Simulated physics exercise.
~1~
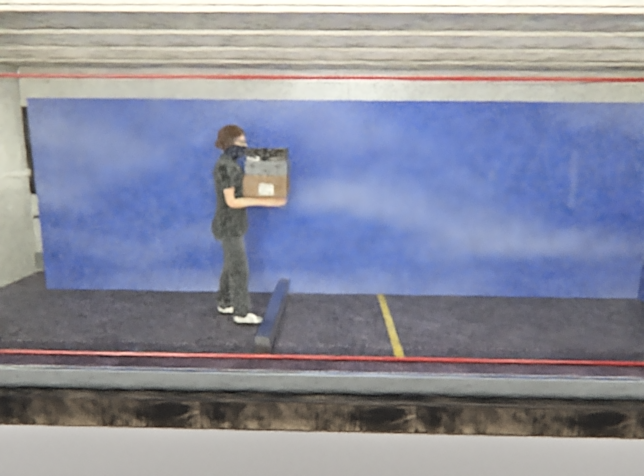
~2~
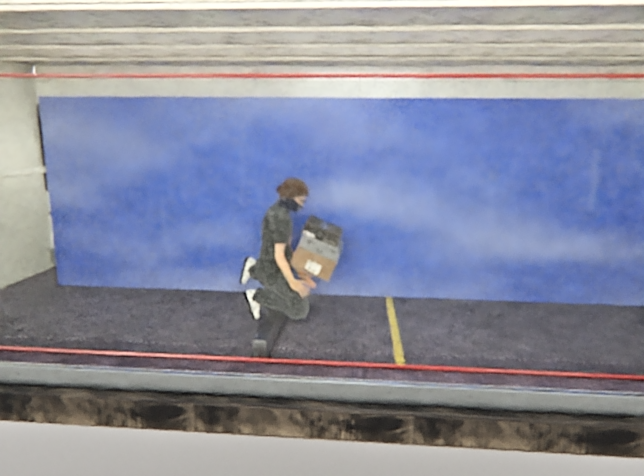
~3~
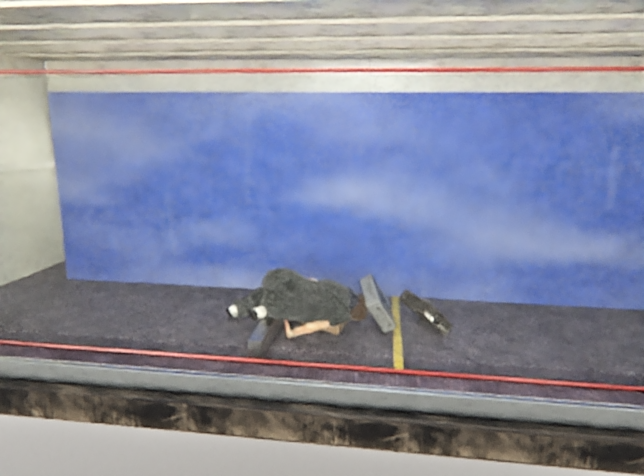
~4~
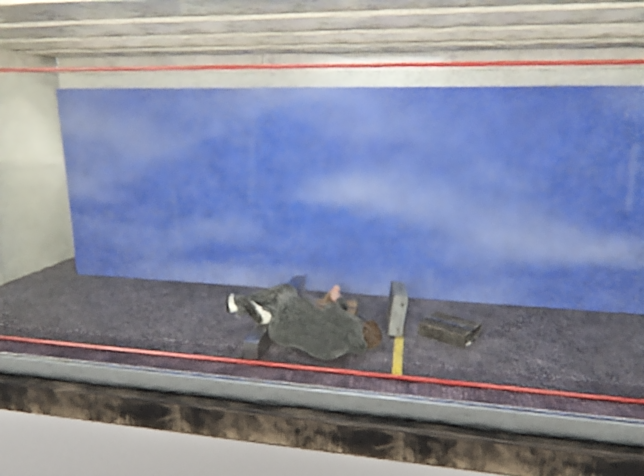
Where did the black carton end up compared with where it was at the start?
At the start it was on top of the stack in the passenger's arms, left of the yellow line. By the end it was lying on the floor to the right of the line.
